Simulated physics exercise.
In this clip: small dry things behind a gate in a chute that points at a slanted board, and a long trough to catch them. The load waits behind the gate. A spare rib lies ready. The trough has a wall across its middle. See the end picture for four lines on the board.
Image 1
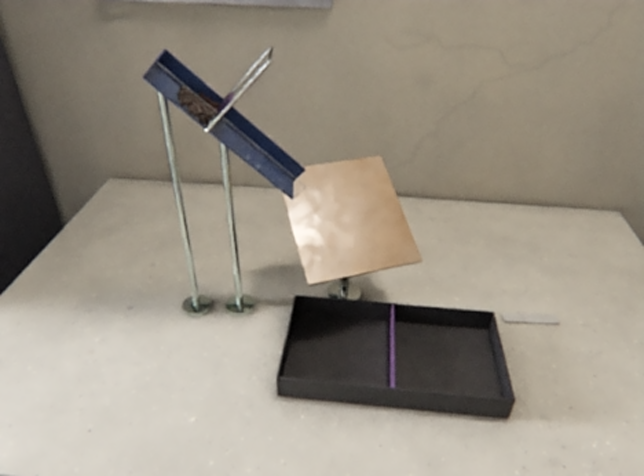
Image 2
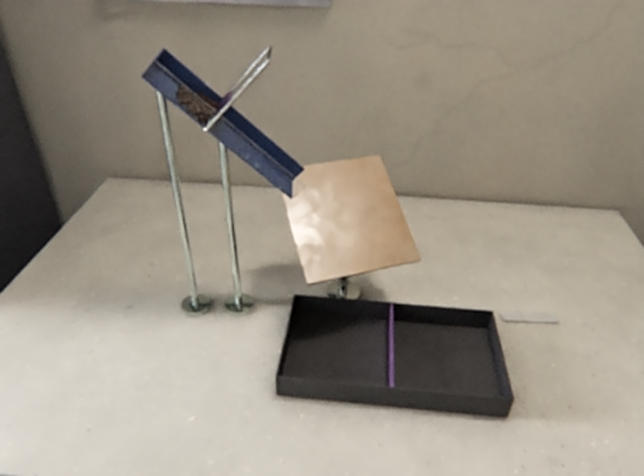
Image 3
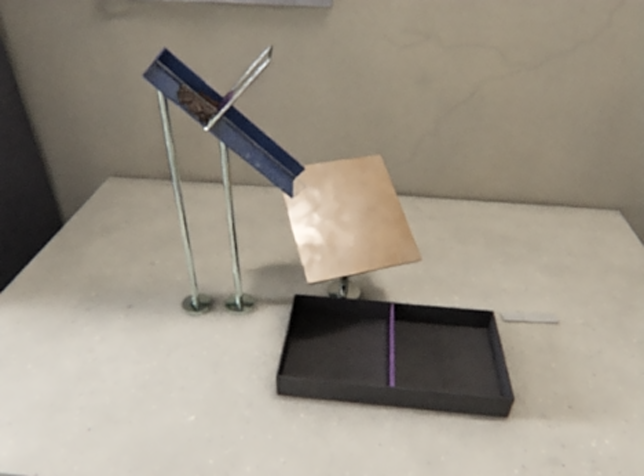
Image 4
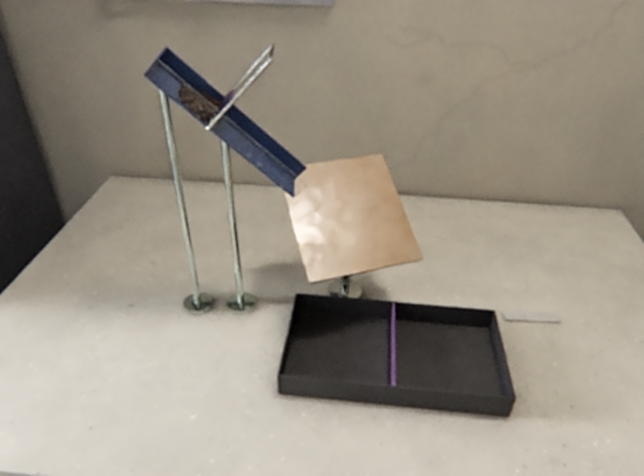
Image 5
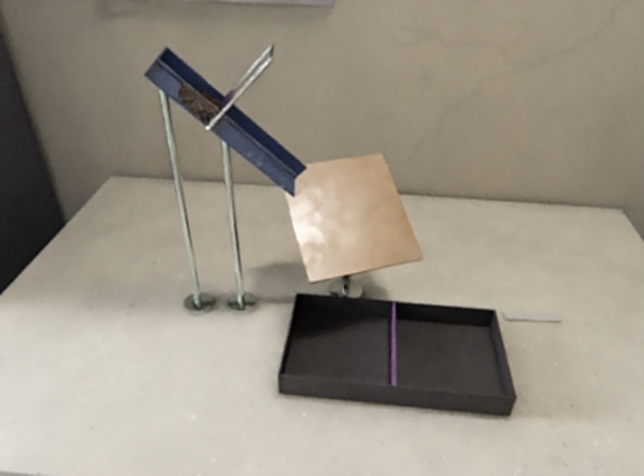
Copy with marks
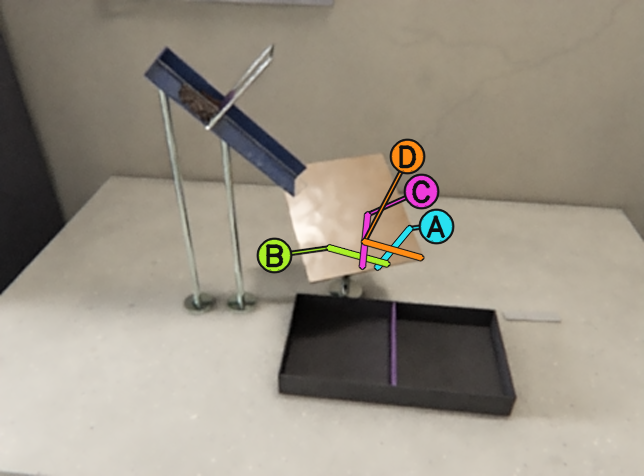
A blue chute holding small brown berries stays still above a tilted board and black trough.
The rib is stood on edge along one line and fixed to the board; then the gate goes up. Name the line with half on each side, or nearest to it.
I would pick line D.
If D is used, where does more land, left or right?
The right half.
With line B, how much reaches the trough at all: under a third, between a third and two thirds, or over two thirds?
Over two thirds.
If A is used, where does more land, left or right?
More lands on the left.
On the marked copy, line A from (409, 228) to (377, 267); line B from (329, 247) to (386, 263); line C from (367, 214) to (362, 266); line D from (364, 241) to (420, 257).
For line A, of what is caught, nearly all in the left half, a small part in the right.
For line B, of what is caught, none in the left half, all in the right.
For line C, of what is caught, nearly all in the left half, a stray few in the right.
For line D, of what is caught, about a third in the left half, about two thirds in the right.
